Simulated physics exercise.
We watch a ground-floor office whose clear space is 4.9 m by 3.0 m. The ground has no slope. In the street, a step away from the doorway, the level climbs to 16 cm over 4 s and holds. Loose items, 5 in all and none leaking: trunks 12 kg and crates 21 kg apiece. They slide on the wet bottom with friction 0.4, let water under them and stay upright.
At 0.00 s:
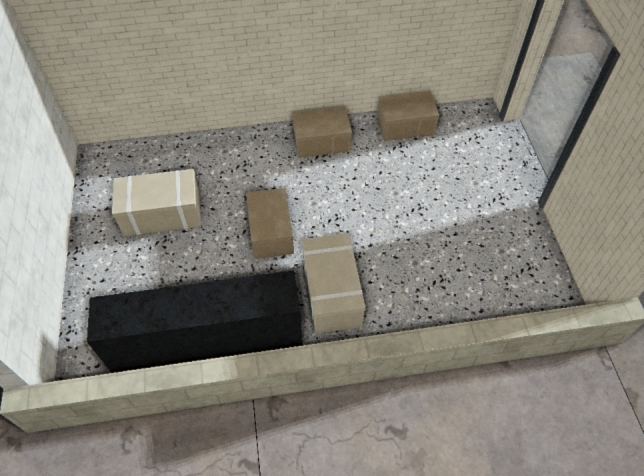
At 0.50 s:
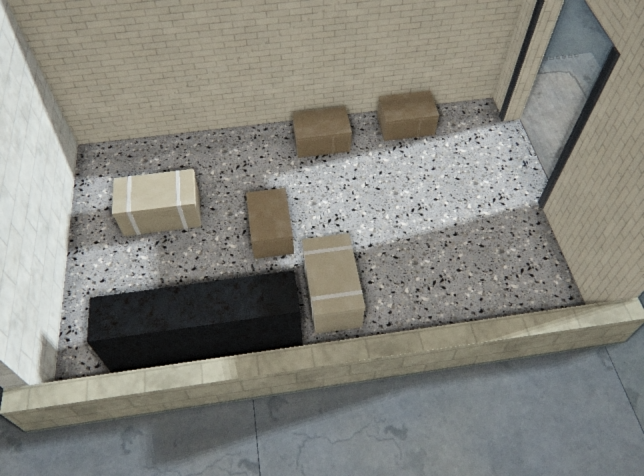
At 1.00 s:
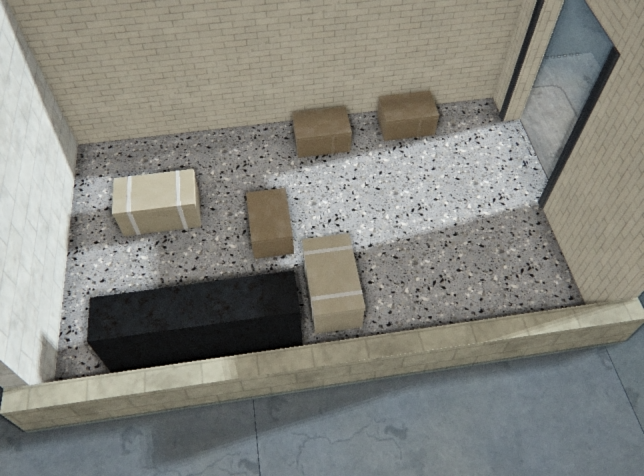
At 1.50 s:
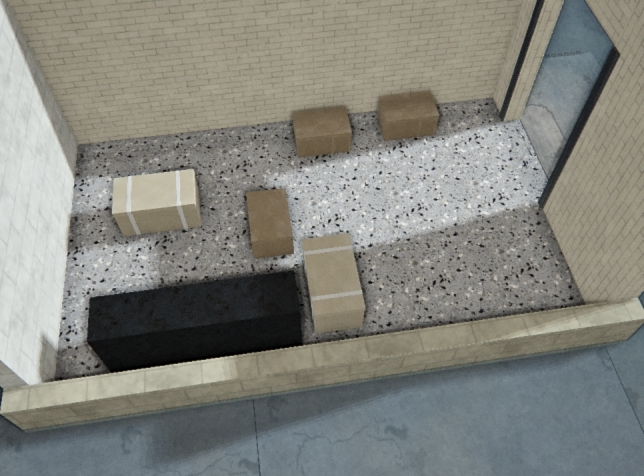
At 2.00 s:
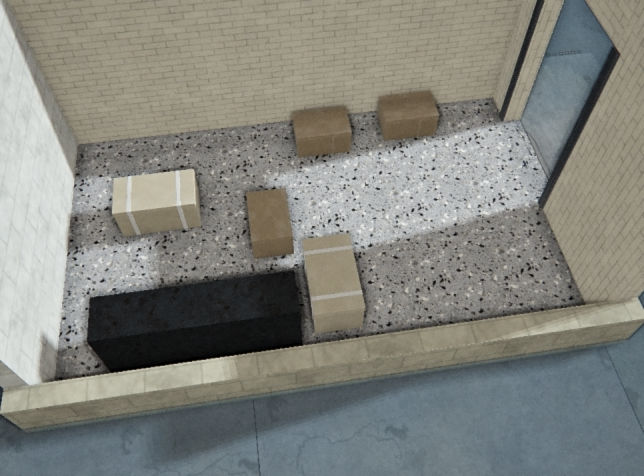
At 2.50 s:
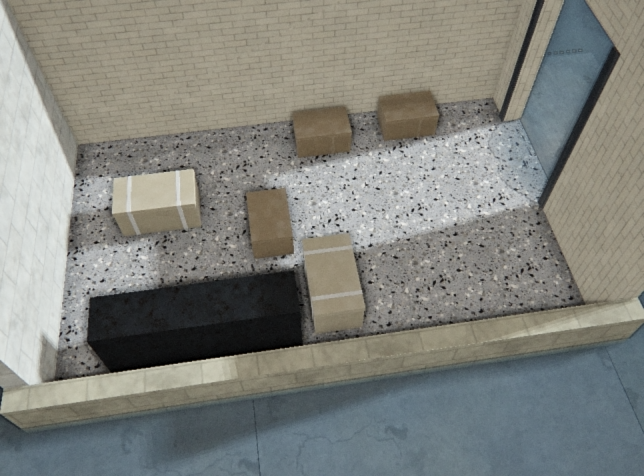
A ground-floor room with pale brick walls and a speckled floor is seen from above, over a low front wall. Three brown boxes sit at the back and centre, two banded tan ones at left and front centre, beside a long black block, with a doorway at right. The camera and boxes stay still while blue-grey water spreads over the brownish paving outside and deepens slightly, just edging in at the doorway.
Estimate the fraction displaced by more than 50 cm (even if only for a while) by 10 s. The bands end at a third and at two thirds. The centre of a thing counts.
That comes to not even a third.
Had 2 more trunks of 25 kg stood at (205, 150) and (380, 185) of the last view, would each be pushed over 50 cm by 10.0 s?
In turn: Under, over.
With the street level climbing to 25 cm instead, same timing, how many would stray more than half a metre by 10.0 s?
Then 4.
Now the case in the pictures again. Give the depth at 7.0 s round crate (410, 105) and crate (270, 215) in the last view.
Roughly 7 and 5 cm.
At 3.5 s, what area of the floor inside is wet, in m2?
Some 1.5 m2.
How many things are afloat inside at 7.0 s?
I count 1.
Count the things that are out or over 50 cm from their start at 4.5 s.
By then 0.
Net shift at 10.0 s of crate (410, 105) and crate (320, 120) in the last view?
In turn: 30 cm, 0 cm.
After 3.5 s 0 of 5 are over 50 cm from their spots; 0 afloat.
After 4.5 s 0 of 5 are over 50 cm from their spots; 0 afloat.
After 7.0 s 0 of 5 are over 50 cm from their spots; 1 afloat.
After 10.0 s 0 of 5 are over 50 cm from their spots, and 0 have been at some point; 2 afloat.
